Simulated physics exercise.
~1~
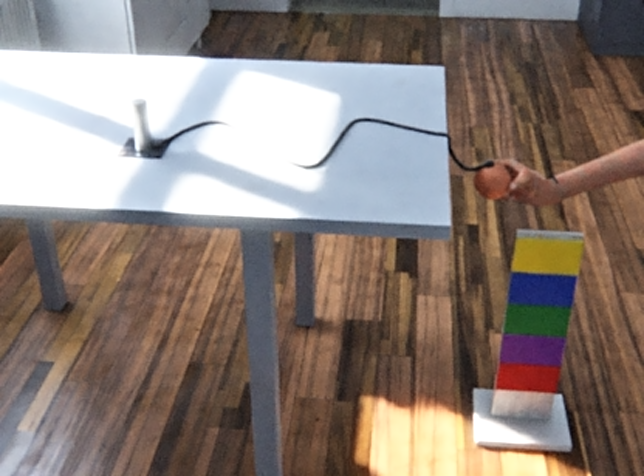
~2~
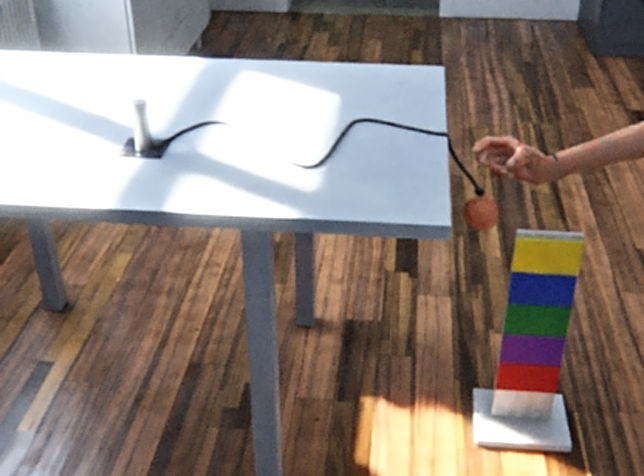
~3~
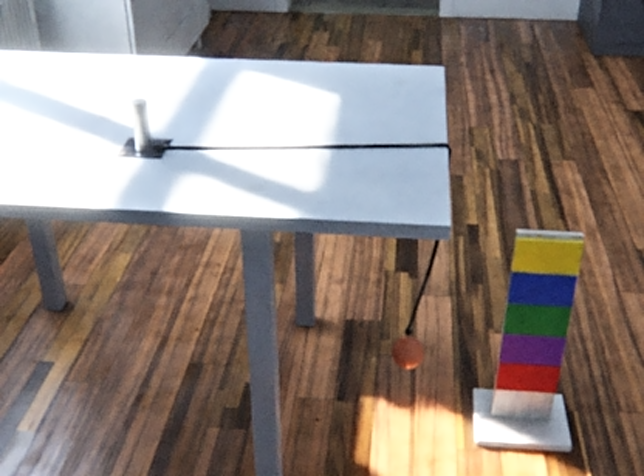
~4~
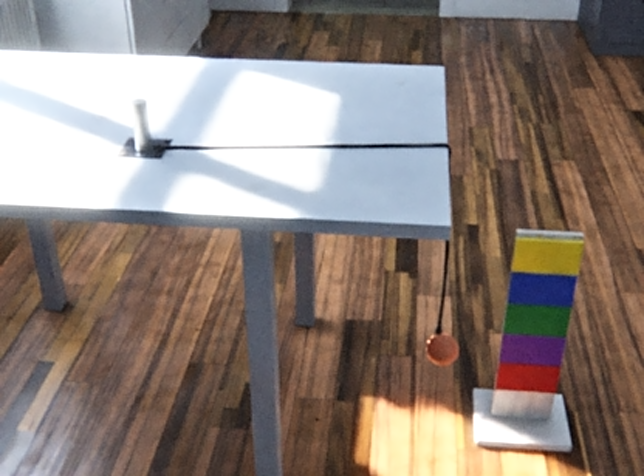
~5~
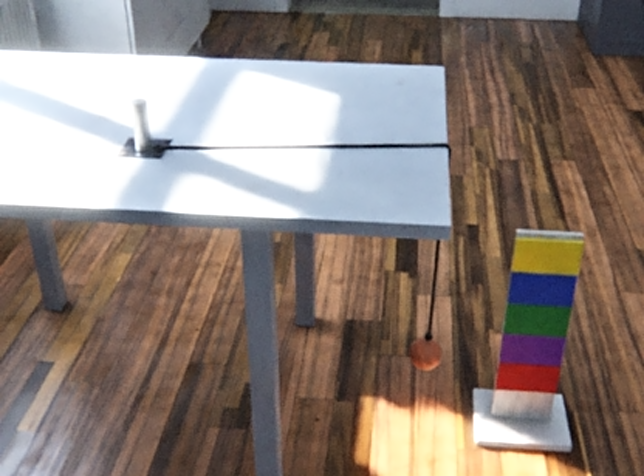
A hand releases an orange ball on a cord, and it swings level with purple.
